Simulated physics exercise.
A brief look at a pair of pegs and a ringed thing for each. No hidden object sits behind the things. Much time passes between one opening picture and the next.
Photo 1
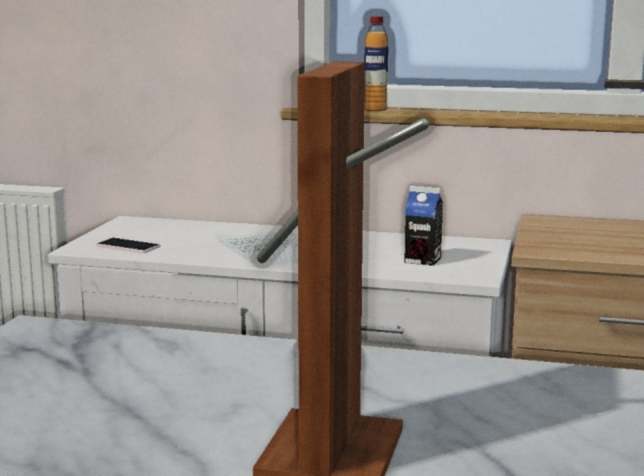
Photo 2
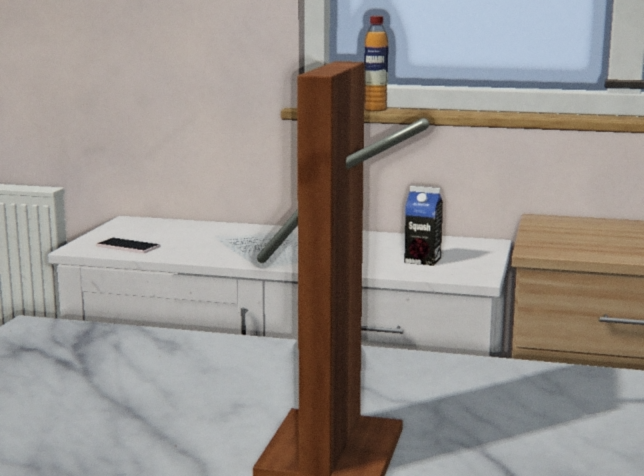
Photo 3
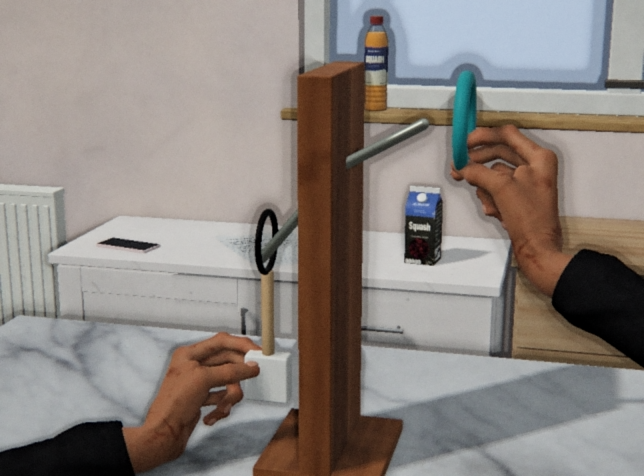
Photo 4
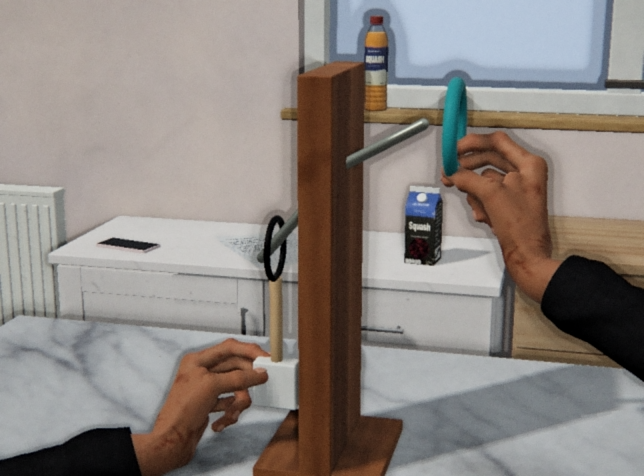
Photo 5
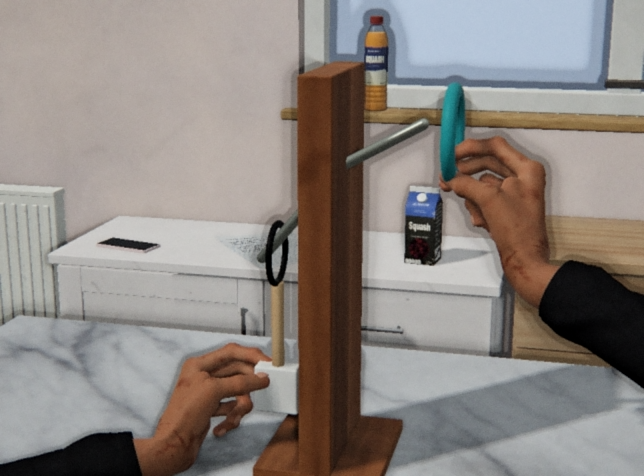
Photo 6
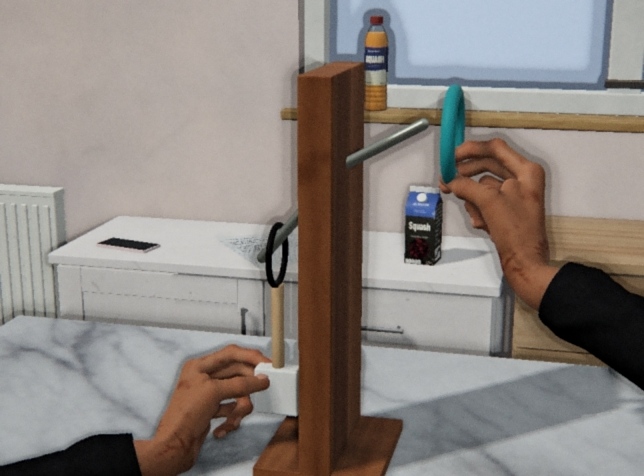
At the start, a wooden stand with two metal pegs stands alone on a marble surface. Two hands then appear, the left holding a white object with a black ring by the left peg, the right a turquoise ring near the other; both shift slightly inward, then stay nearly still.
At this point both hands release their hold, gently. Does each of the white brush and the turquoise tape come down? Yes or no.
Answer: The white brush yes, the turquoise tape yes.
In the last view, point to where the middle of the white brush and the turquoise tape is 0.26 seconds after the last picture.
White brush (248, 348), turquoise tape (445, 354).
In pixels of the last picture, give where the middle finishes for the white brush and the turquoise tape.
So the white brush finishes at (162, 424), and the turquoise tape finishes at (443, 427).
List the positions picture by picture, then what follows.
The first picture shows peg stand (341, 271).
The second picture shows peg stand (341, 271).
The third picture shows still on the way; white brush (268, 306); peg stand (341, 271).
The fourth picture shows still on the way; turquoise tape (455, 128); peg stand (341, 271).
The fifth picture shows still on the way; white brush (278, 317); peg stand (341, 271).
The sixth picture shows in place, still held; white brush (278, 319); turquoise tape (453, 136); peg stand (341, 271).
Then, 0.26 s after the last picture, white brush tipped 21° from how it was near (248, 348); turquoise tape falling near (445, 354).
At rest, the white brush falls off, near (162, 425); the turquoise tape falls off, near (443, 427).
